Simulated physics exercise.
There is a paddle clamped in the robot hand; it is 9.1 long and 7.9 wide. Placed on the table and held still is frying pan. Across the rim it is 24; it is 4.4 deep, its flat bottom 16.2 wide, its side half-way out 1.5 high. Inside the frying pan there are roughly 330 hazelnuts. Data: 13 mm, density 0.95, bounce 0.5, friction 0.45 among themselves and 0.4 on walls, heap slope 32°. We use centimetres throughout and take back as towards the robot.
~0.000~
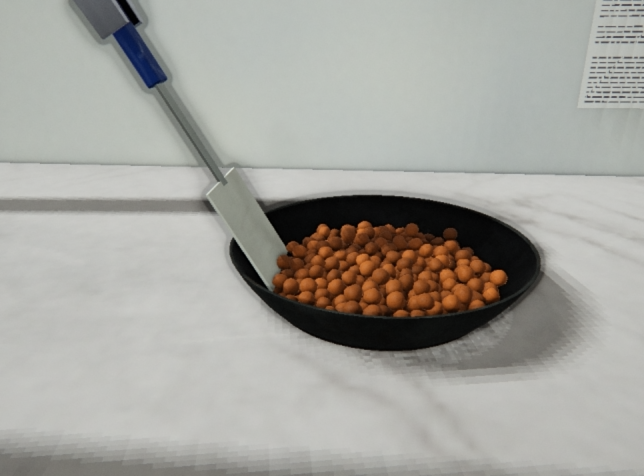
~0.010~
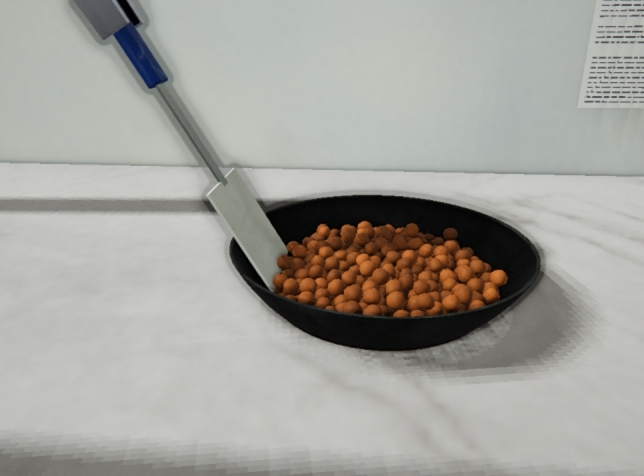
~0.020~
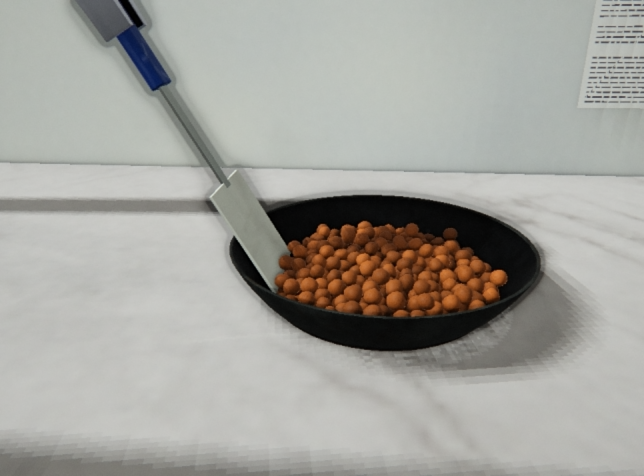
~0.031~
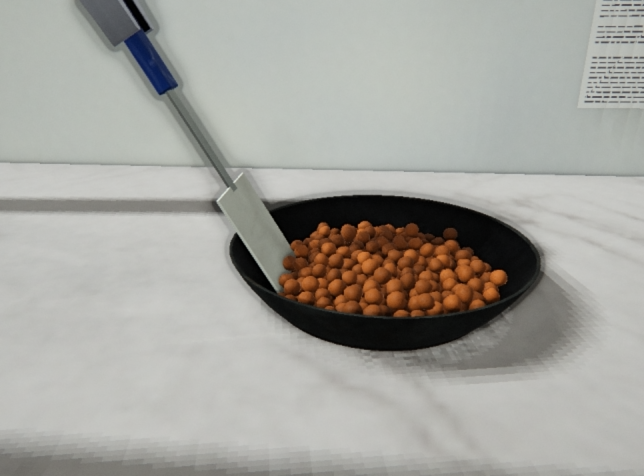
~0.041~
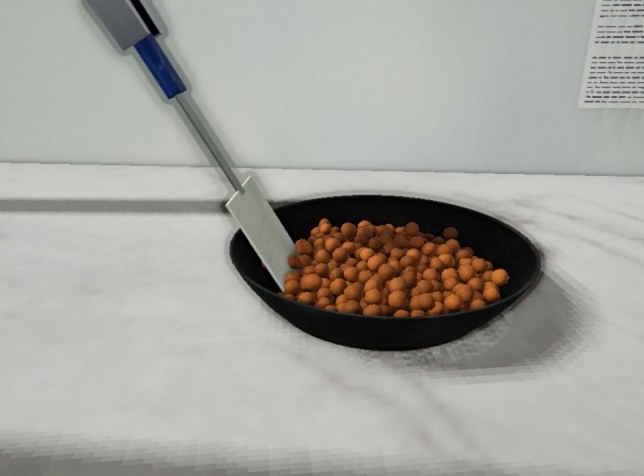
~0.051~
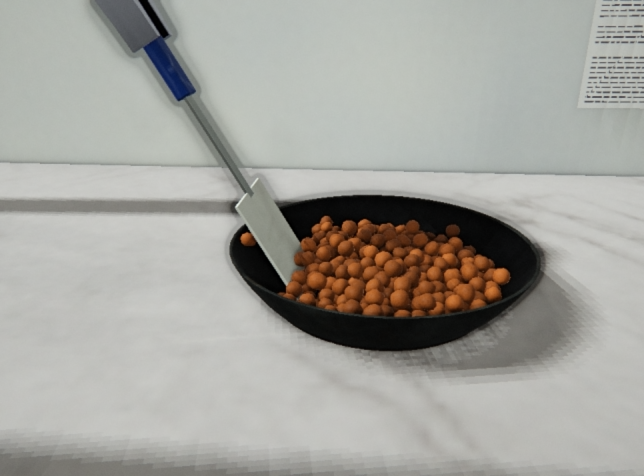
On a pale marbled tabletop, a robot-held flat paddle rests inside a black frying pan of round brown hazelnuts, then slides slowly a short way right, nudging the nearest ones while one appears on its left side.
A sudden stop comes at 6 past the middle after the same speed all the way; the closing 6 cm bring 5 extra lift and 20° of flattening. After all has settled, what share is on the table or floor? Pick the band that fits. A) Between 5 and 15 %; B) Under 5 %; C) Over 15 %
Between 5 and 15 %.
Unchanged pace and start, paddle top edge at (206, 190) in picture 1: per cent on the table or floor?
I'd estimate close to 10 per cent.
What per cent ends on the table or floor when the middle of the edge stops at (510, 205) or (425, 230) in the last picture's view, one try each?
Respectively about 30 and 0 percent end on the table or floor.
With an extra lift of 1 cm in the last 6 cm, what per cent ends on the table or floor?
It comes to near 0 percent.
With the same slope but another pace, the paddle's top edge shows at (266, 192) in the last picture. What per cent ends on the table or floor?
Share: Roughly 15 %.
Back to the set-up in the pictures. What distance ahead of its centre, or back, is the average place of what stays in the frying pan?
Ahead, by about 3.5 cm.
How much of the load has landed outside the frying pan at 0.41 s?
Some 8 per cent of the load.
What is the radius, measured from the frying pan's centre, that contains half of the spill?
The answer is around 28 cm.
By 0.11 s, sloping 60°, highest piece 16 above the table; 326 in the frying pan, 1 on the blade or in flight.
By 0.18 s, sloping 52°, highest piece 23 above the table; 326 in the frying pan, 1 on the blade or in flight.
By 0.41 s, sloping 40°, highest piece 17 above the table; 299 in the frying pan, 23 on the table or floor, 5 on the blade or in flight.
By 1.46 s, sloping 40°, highest piece 5 above the table; 299 in the frying pan, 28 on the table or floor.
Final count, 299 in the frying pan, 28 on the table or floor. That is 9 % on the table or floor.
